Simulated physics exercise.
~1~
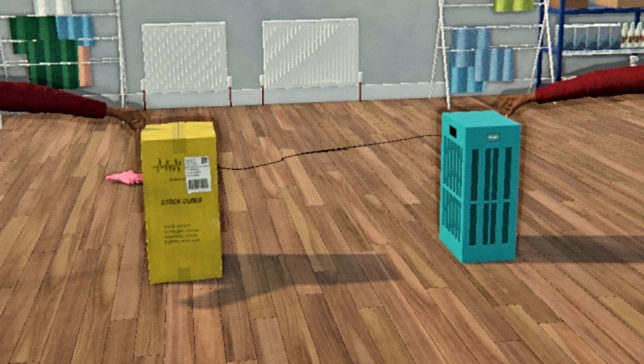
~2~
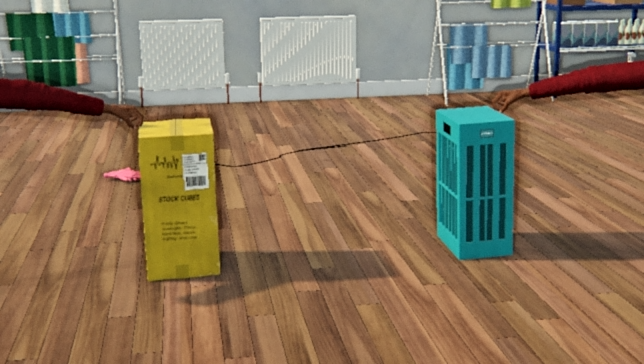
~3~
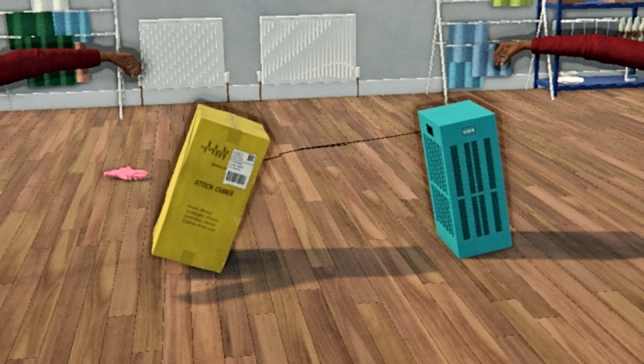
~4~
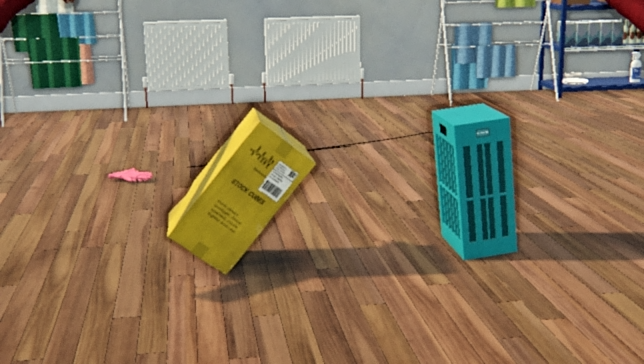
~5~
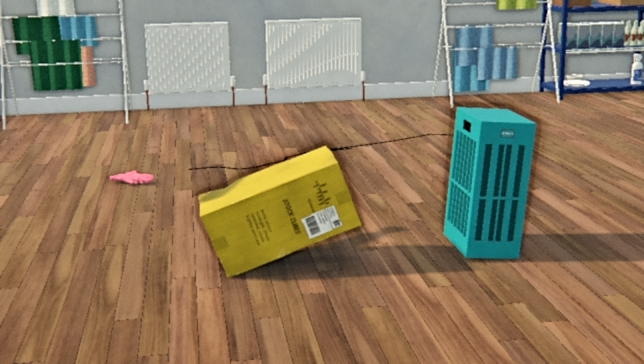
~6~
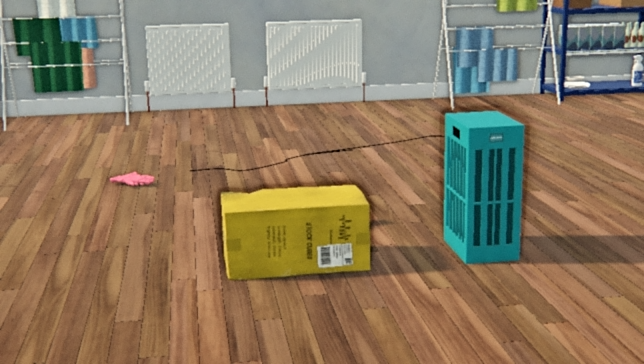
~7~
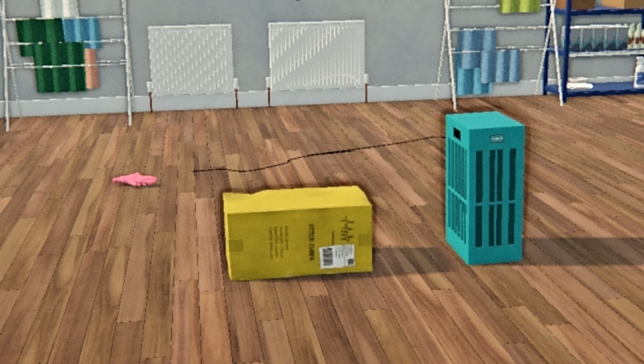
We see two hands shove a tall yellow parcel and a turquoise crate on a wooden floor, then draw back. The parcel tips to the right and falls onto its side, while the crate leans slightly left, rocks back and stays standing upright.
